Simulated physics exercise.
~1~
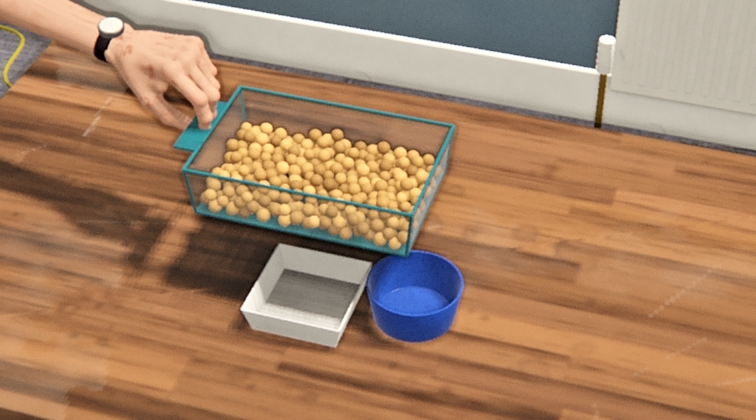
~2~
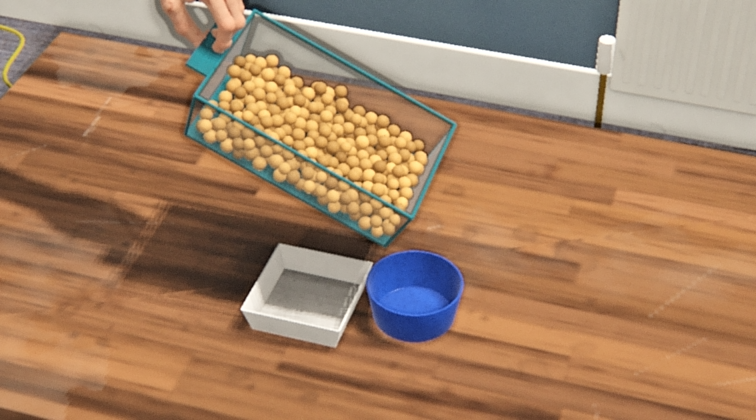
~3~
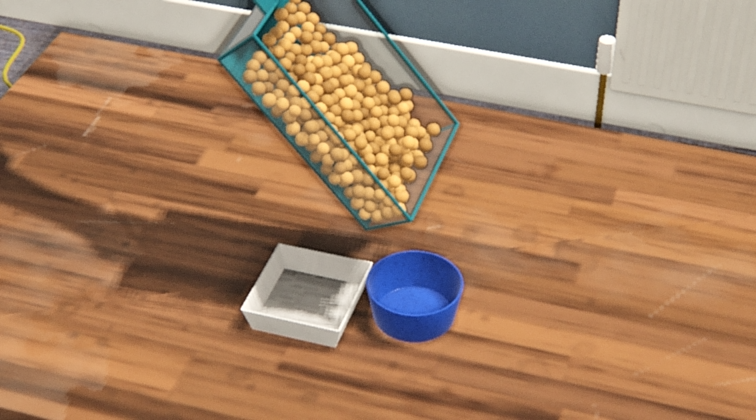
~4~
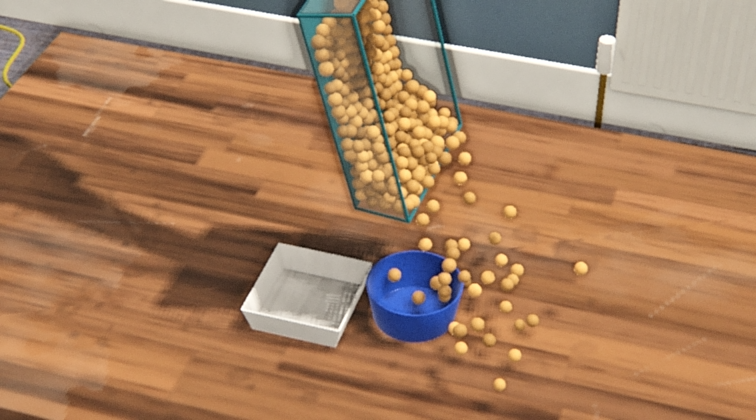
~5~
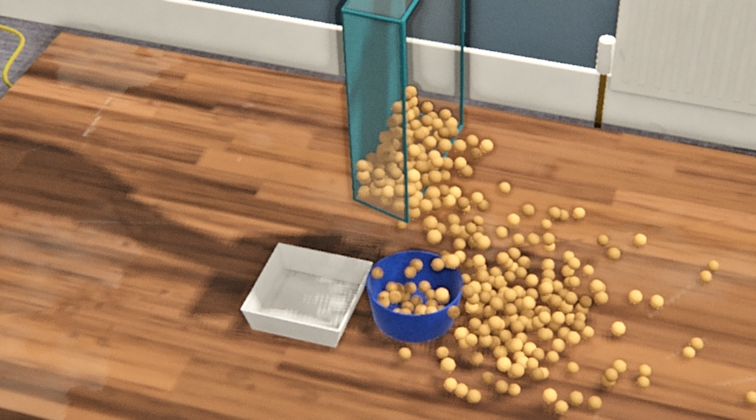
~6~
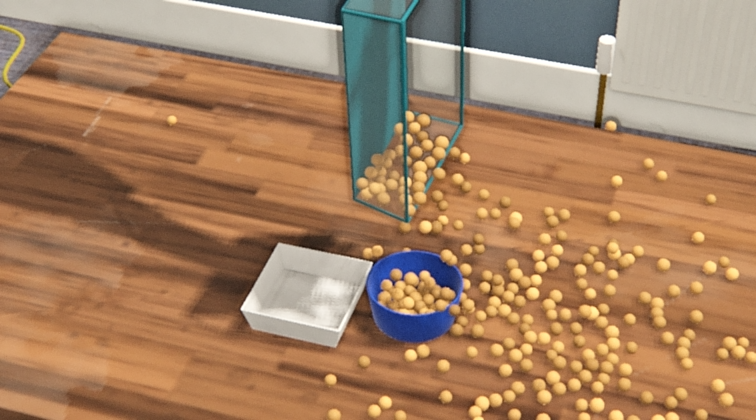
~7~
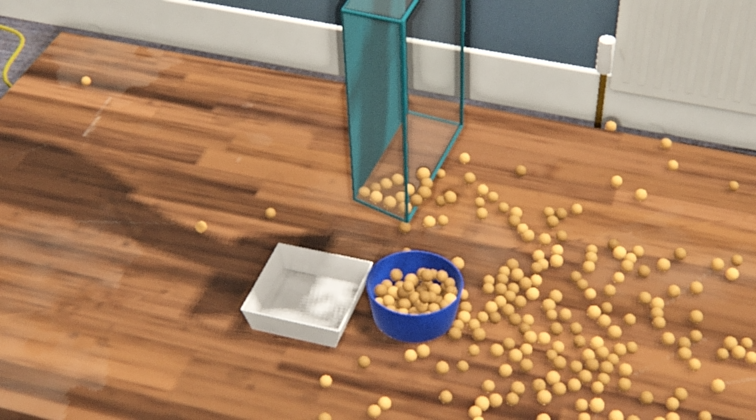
The clip opens on a hand holding a clear, teal-edged tray full of small tan wooden beads above a wooden floor, with a white tin and a blue dish in front. The hand lifts and tips the tray, and the beads slide toward its lower right end. As the tray steepens, beads spill over the edge, some dropping into the blue dish and many landing to its right. The tray stops upright while the rest pour out and scatter widely. Finally, the dish holds a heap, the white tin has no beads, a few remain around the tray's lower end, and most lie strewn across the floor.
